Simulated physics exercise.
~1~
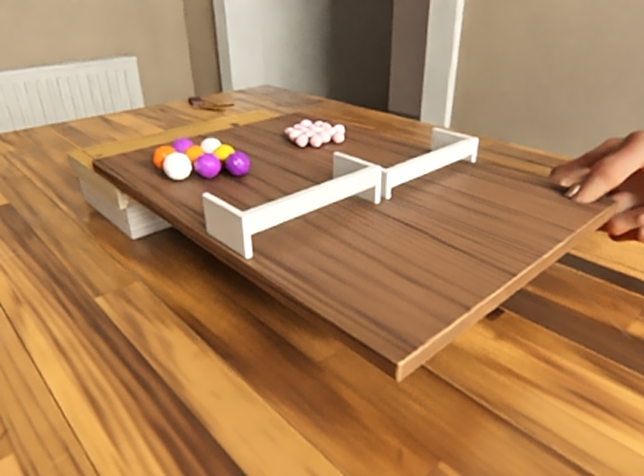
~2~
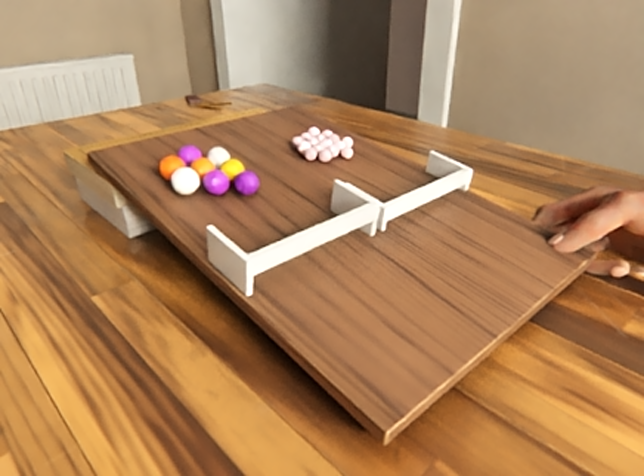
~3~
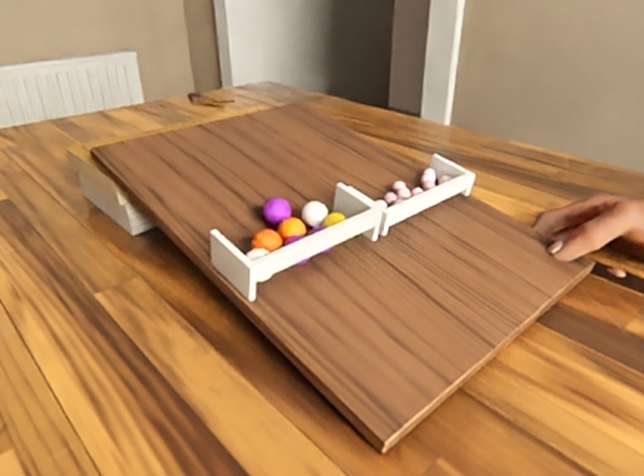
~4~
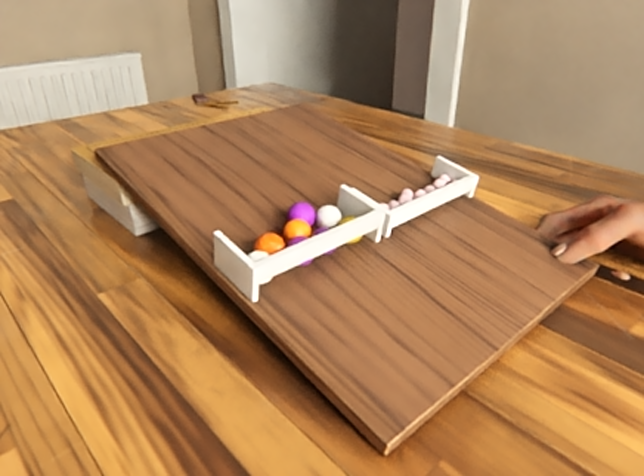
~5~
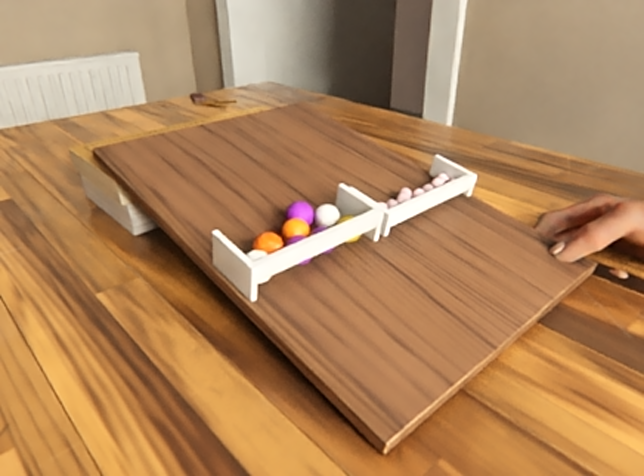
Colourful balls and small pink balls roll down a tilting wooden board and stop against white bars.
